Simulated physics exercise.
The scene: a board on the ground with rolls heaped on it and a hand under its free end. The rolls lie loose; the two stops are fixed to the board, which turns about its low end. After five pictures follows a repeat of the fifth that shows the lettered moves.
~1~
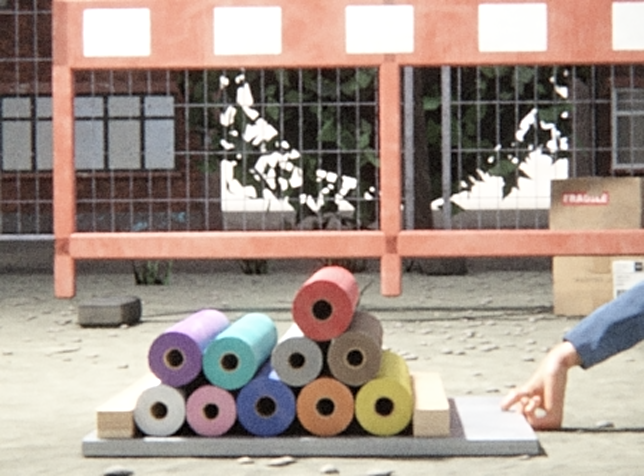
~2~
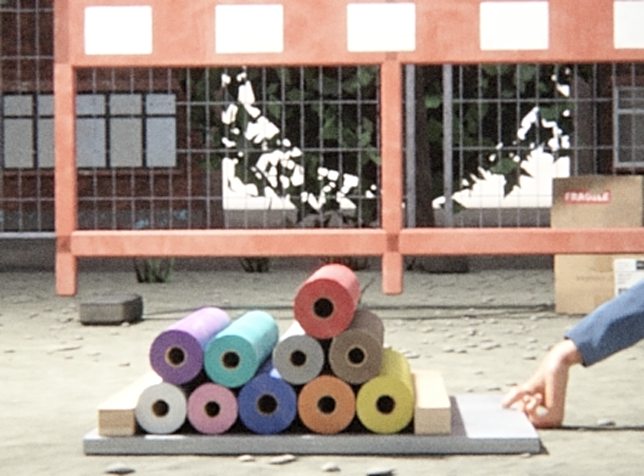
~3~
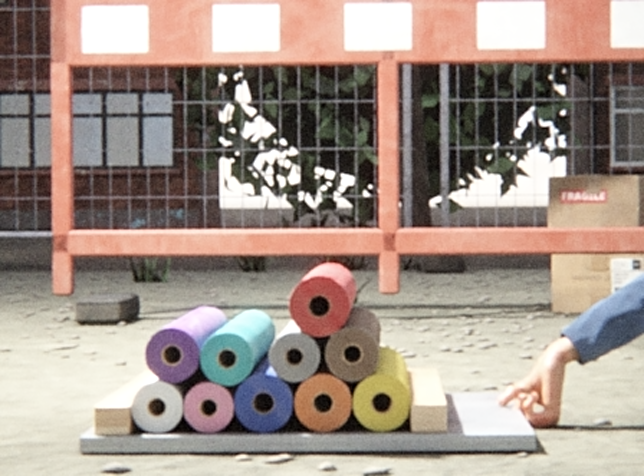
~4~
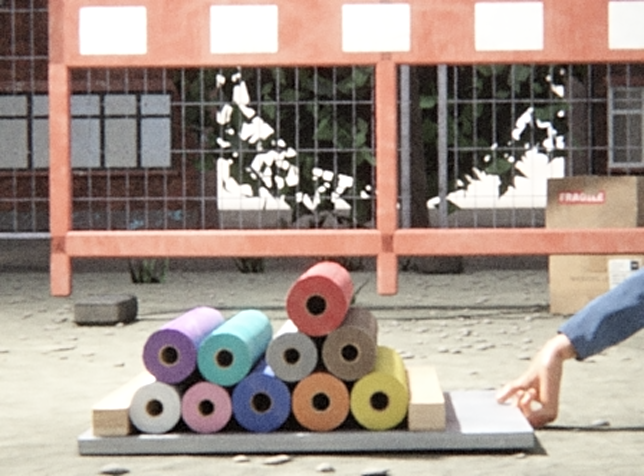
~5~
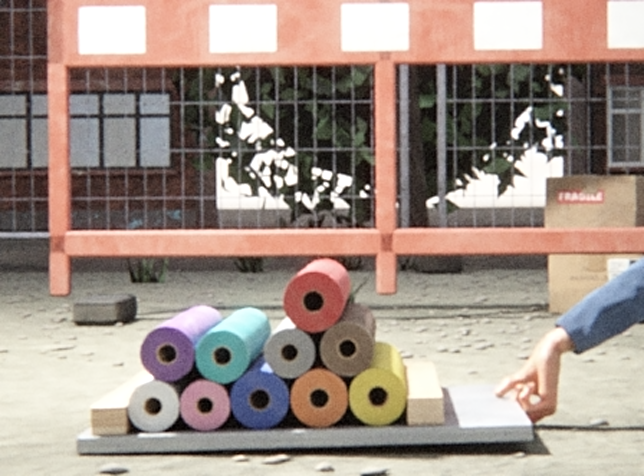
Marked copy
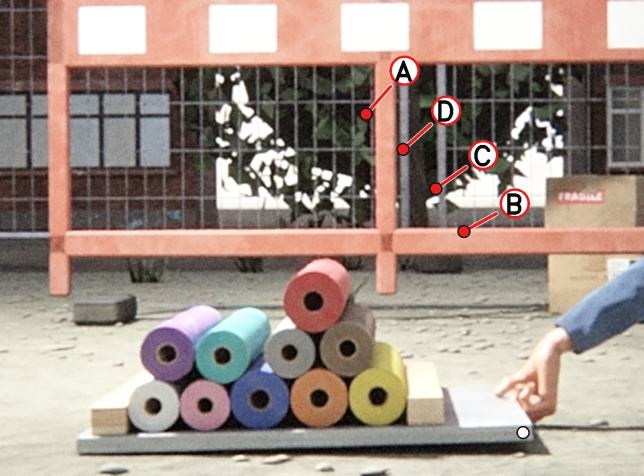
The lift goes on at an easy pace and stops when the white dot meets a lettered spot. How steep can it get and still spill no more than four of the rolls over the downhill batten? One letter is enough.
Up to B.
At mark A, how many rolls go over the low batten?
At A the number is five.
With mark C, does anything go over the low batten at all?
Yes.
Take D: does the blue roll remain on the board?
Yes, with D.
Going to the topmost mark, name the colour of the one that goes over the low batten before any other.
The purple one.
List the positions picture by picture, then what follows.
In the first frame, blue roll (266, 406); orange roll (325, 407); yellow roll (384, 407).
In the second frame, yellow roll (385, 405); grey roll (298, 358).
In the third frame, board (314, 406); brown roll (352, 354).
In the fourth frame, board (313, 406); white roll (155, 408); pink roll (206, 408).
In the fifth frame, board (311, 403); white roll (153, 406); pink roll (205, 406).
On the marked copy, A at (366, 114); B at (464, 231); C at (436, 189); D at (403, 149); the white dot at (523, 433).
Taking B. A third of the way, board at 17°.
Two thirds of the way, board at 29°.
When it is over, board at 29°, three over the low batten (turquoise, purple, red).
As for the rest, A five over the low batten; C five over the low batten; D five over the low batten.
